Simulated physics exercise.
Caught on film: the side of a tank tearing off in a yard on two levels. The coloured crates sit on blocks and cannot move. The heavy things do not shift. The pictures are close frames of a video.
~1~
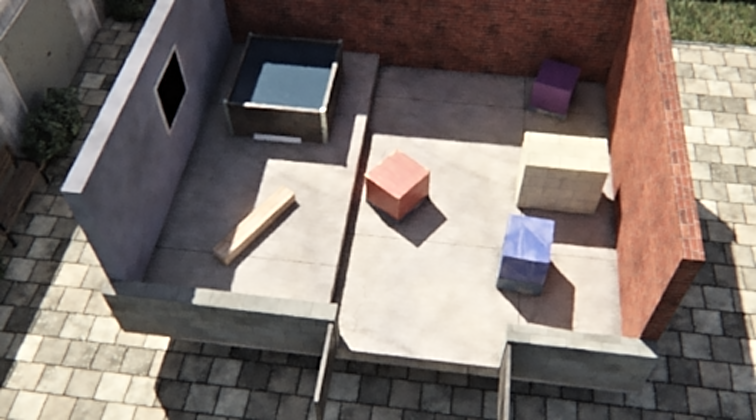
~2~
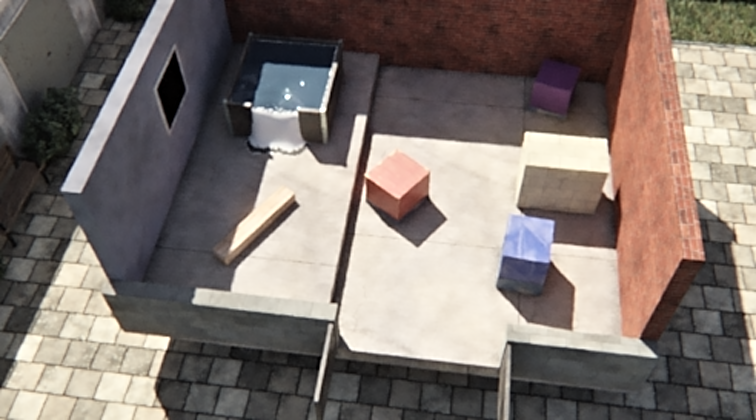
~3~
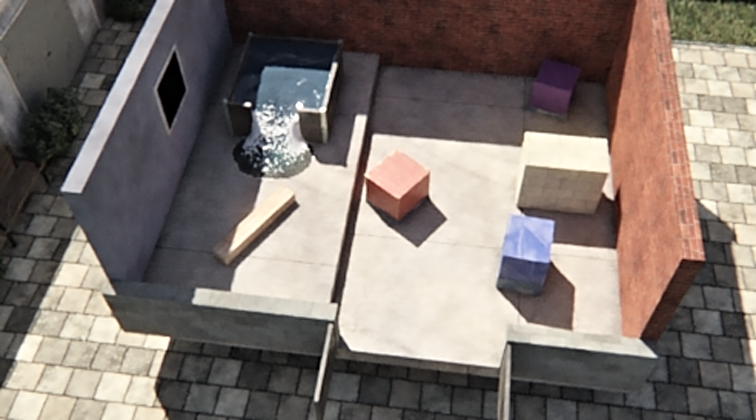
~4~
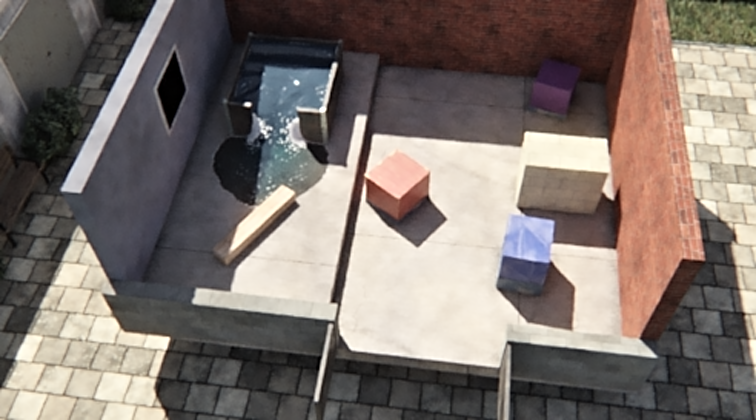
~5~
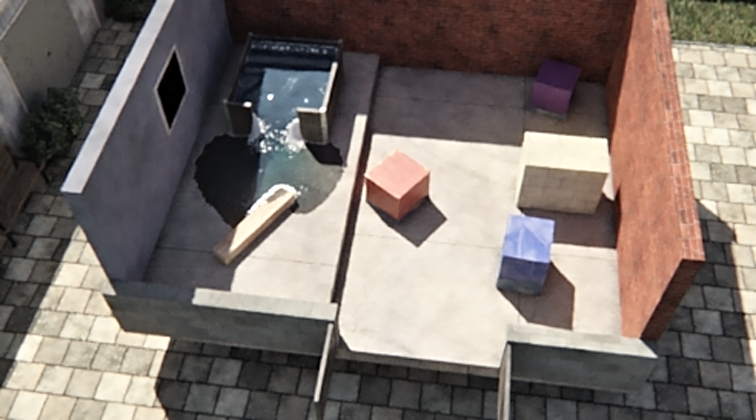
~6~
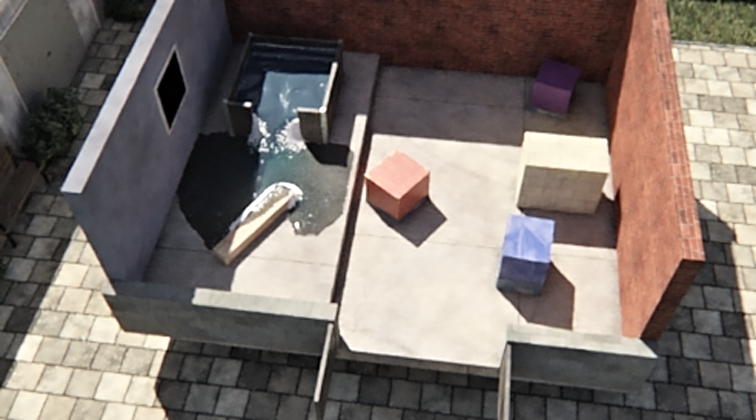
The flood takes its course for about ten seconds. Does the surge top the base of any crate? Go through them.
In the end: The purple crate escapes dry; the blue crate escapes dry; the red crate escapes dry.
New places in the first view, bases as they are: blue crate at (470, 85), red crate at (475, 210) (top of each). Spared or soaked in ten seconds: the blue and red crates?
Then: Blue crate is spared, red crate gets wet.
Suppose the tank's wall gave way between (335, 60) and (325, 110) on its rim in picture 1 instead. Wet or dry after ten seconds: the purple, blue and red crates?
In short: The purple crate takes water, the blue crate is safe, the red crate ends up wet.
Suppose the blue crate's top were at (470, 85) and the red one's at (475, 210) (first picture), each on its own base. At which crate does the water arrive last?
It is the purple one.
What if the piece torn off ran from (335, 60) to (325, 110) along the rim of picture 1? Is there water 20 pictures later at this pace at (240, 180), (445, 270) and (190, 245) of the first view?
One after the other: Clear, wet, free of water.
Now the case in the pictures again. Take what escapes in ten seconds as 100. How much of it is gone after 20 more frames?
Roughly 40 per cent.
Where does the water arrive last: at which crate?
Last comes the purple crate.
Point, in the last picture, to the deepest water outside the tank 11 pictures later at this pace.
Around (148, 301).
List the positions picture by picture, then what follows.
In the first picture, the tank at (286, 75) is whole and still.
In the second picture, water pours out at (278, 126) and has run to (250, 144).
In the third picture, the front is at (256, 174), out from the gap at (278, 128).
In the fourth picture, water pours out at (278, 128) and has run to (248, 201).
In the fifth picture, the front is at (243, 229), out from the gap at (278, 127).
In the sixth picture, water pours out at (278, 127) and has run to (221, 251).
A moment on, water covers 25 % of the floor; the purple crate not reached, the blue crate not reached, the red crate water round its plinth.
Next, water covers 35 % of the floor; the purple crate not reached, the blue crate not reached, the red crate water round its plinth.
Then, water covers 40 % of the floor; the purple crate not reached, the blue crate water round its plinth, the red crate water round its plinth.
Later, water covers 60 % of the floor; the purple crate not reached, the blue crate water round its plinth, the red crate water round its plinth.
In the end, water covers 85 % of the floor; the purple crate stayed above the water, the blue crate stayed above the water, the red crate stayed above the water.
